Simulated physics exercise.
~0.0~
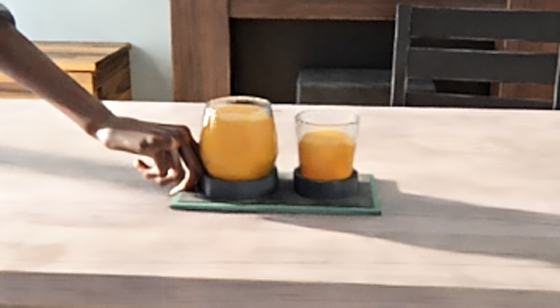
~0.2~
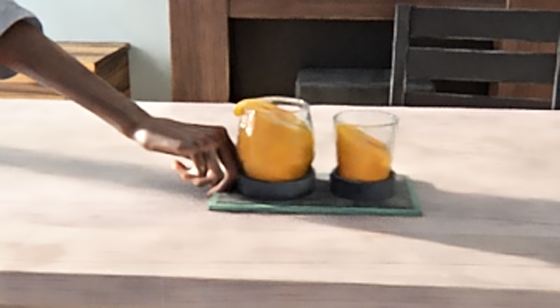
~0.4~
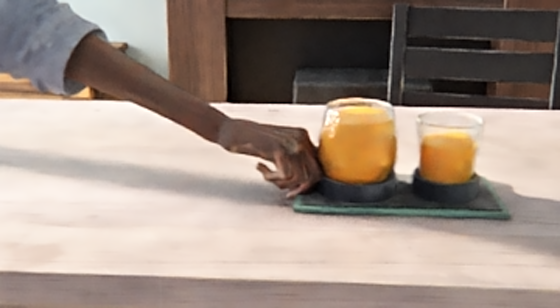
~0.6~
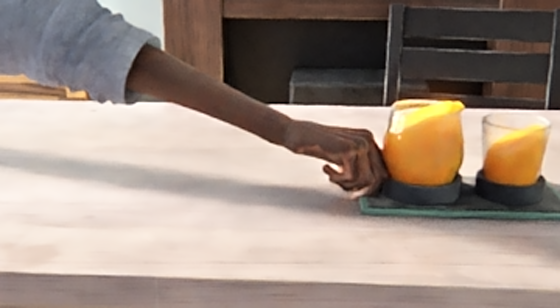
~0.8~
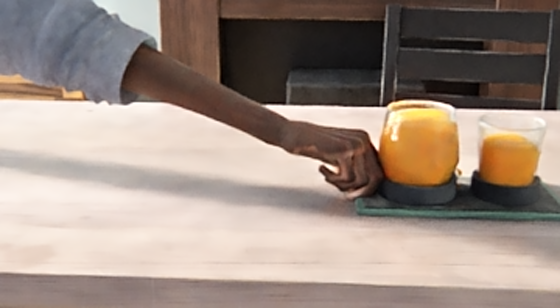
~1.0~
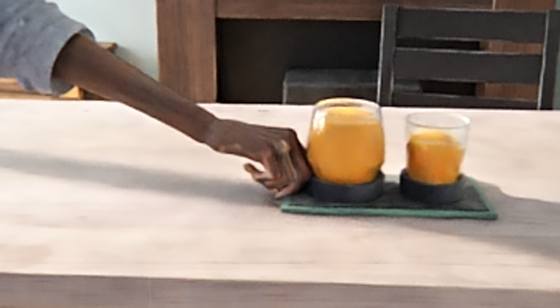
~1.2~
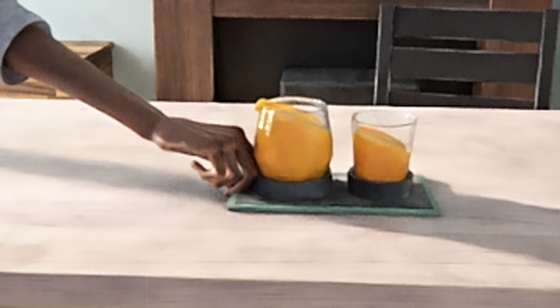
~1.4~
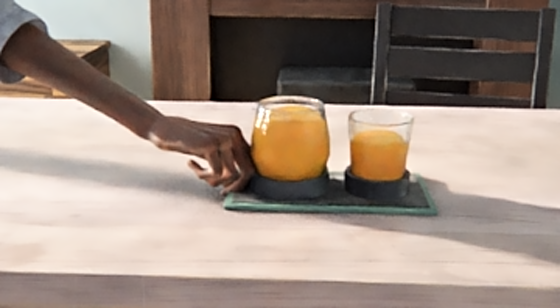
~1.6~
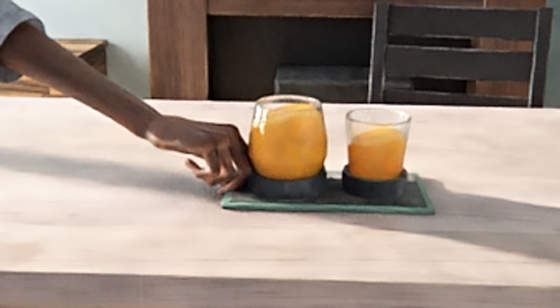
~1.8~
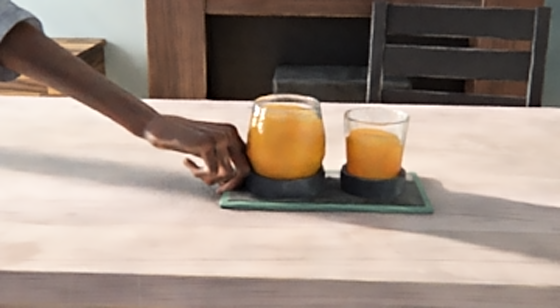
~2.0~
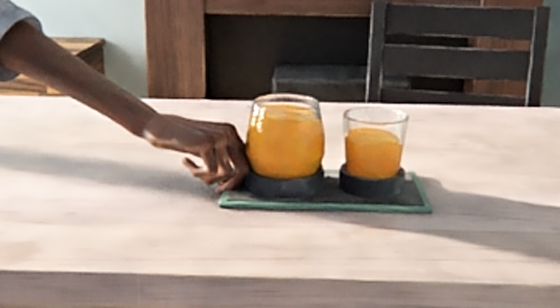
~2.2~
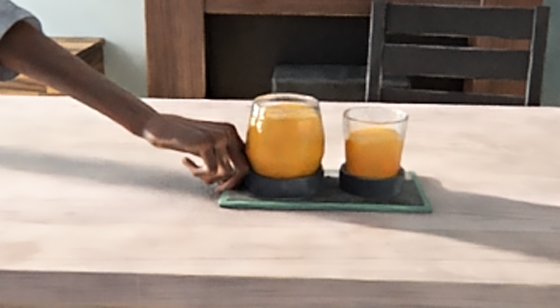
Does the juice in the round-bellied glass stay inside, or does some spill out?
Some of it spills out. The juice surges up to the rim of the round-bellied glass and slops over as the tray is moved.
